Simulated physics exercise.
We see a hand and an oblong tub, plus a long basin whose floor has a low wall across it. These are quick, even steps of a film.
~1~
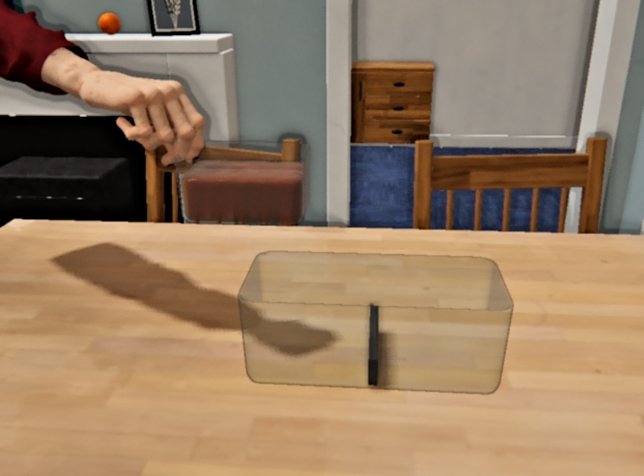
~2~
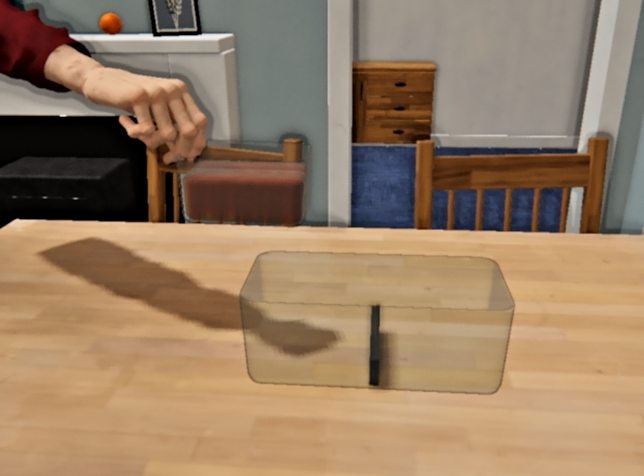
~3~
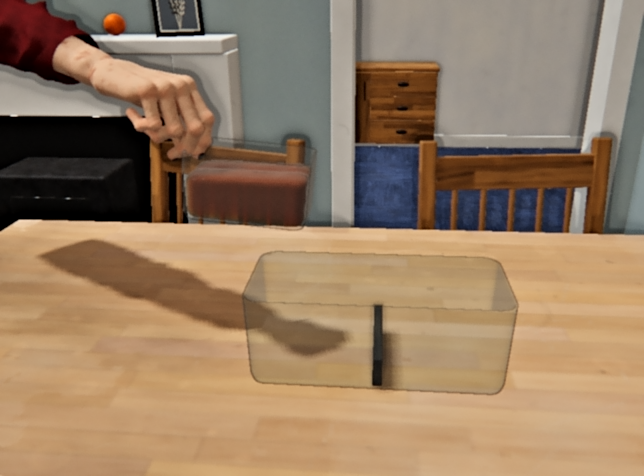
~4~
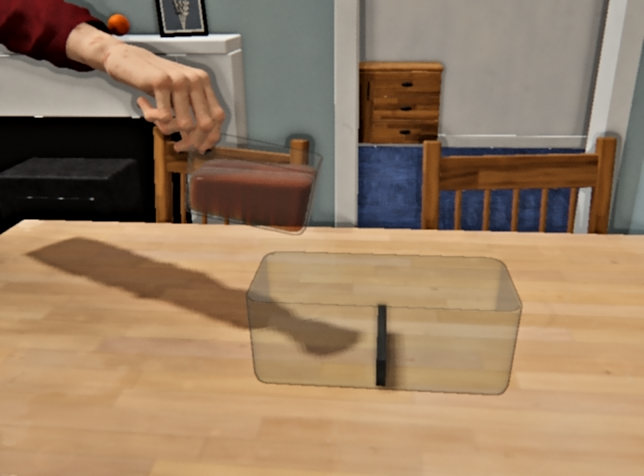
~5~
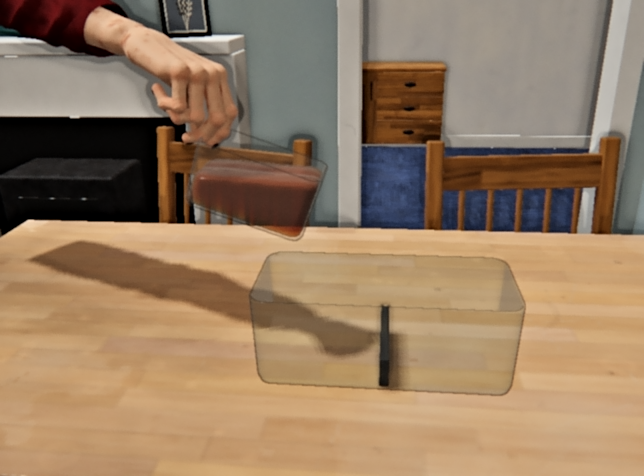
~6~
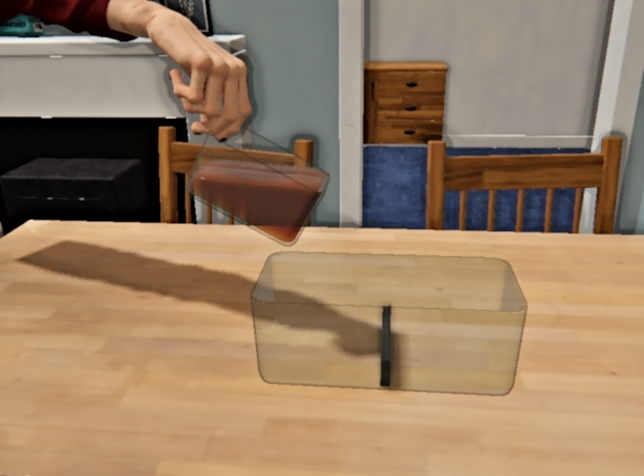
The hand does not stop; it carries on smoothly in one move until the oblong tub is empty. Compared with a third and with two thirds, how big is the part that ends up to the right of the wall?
Most likely the amount right of the wall will not reach a third.
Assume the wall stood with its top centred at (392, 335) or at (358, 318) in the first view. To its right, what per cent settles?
Result: 10 % first, 40 % second.
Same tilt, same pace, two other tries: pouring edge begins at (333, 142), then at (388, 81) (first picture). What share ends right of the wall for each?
About 60 per cent, then about 85 per cent.
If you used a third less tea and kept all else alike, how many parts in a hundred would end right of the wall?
It would be somewhere near 5 %.
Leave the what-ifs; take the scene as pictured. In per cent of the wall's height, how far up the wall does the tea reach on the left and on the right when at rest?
The left side sits at 60 per cent and the right side at 10.
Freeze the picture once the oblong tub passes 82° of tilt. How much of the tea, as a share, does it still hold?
My estimate is close to 35 percent remaining.
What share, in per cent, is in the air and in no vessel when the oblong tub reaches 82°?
It's close to 35 %.
A moment on, the oblong tub is tipped on its side and 37 per cent is still to pour, 24 is left of the wall and 2 right of it.
Next, the oblong tub is tipped on its side and 13 per cent is still to pour, 68 is left of the wall and 15 right of it.
Then the oblong tub is tipped on its side and 4 per cent is still to pour, 77 is left of the wall and 16 right of it.
Later the oblong tub is tipped on its side and 2 per cent is still to pour, 80 is left of the wall and 16 right of it.
At rest 82 per cent lies left of the wall, 16 right of it and 1 outside.
